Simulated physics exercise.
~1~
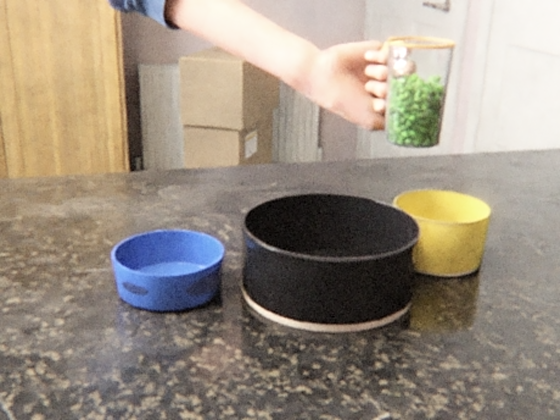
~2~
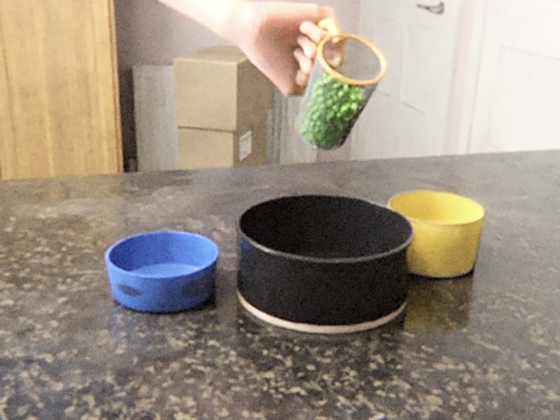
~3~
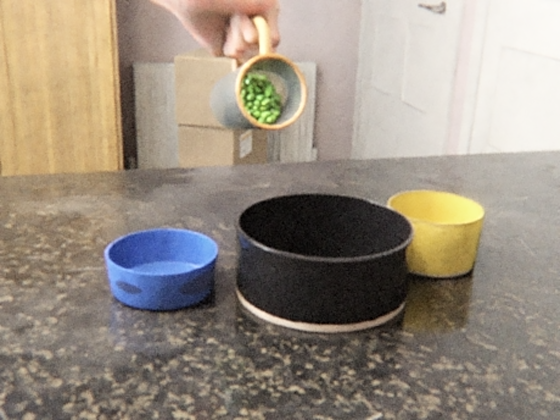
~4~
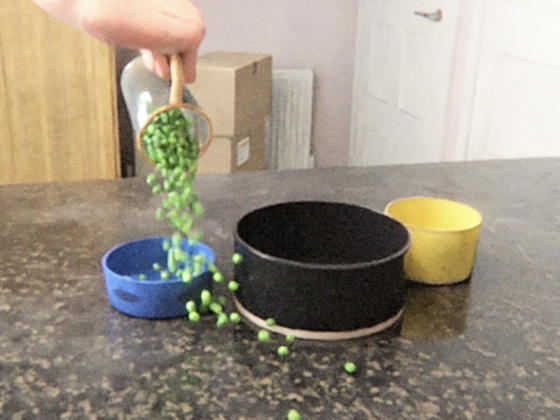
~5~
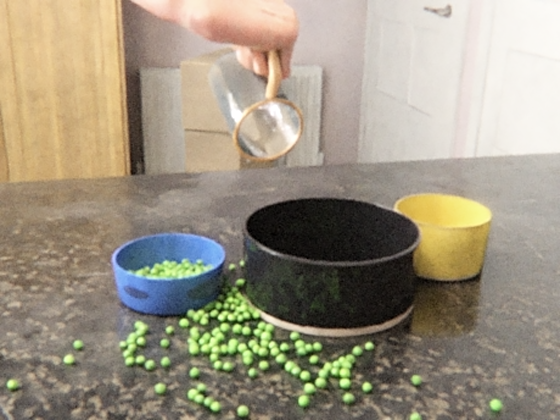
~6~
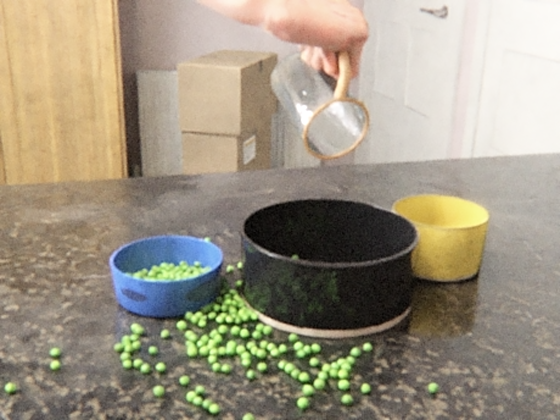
On a dark speckled countertop, seen from the front by a slightly swaying camera, a blue dish sits at left, a black pot in the middle and a yellow dish at right, with cardboard boxes behind. A hand holds a clear cup of green peas above the right side. The hand carries the cup left, tipping it as it goes. Over the blue dish the peas pour out, some landing inside and others scattering across the counter. The emptied cup, still tipped, moves back right, leaving peas in the blue dish and many strewn before the pot, while the yellow dish stays empty.
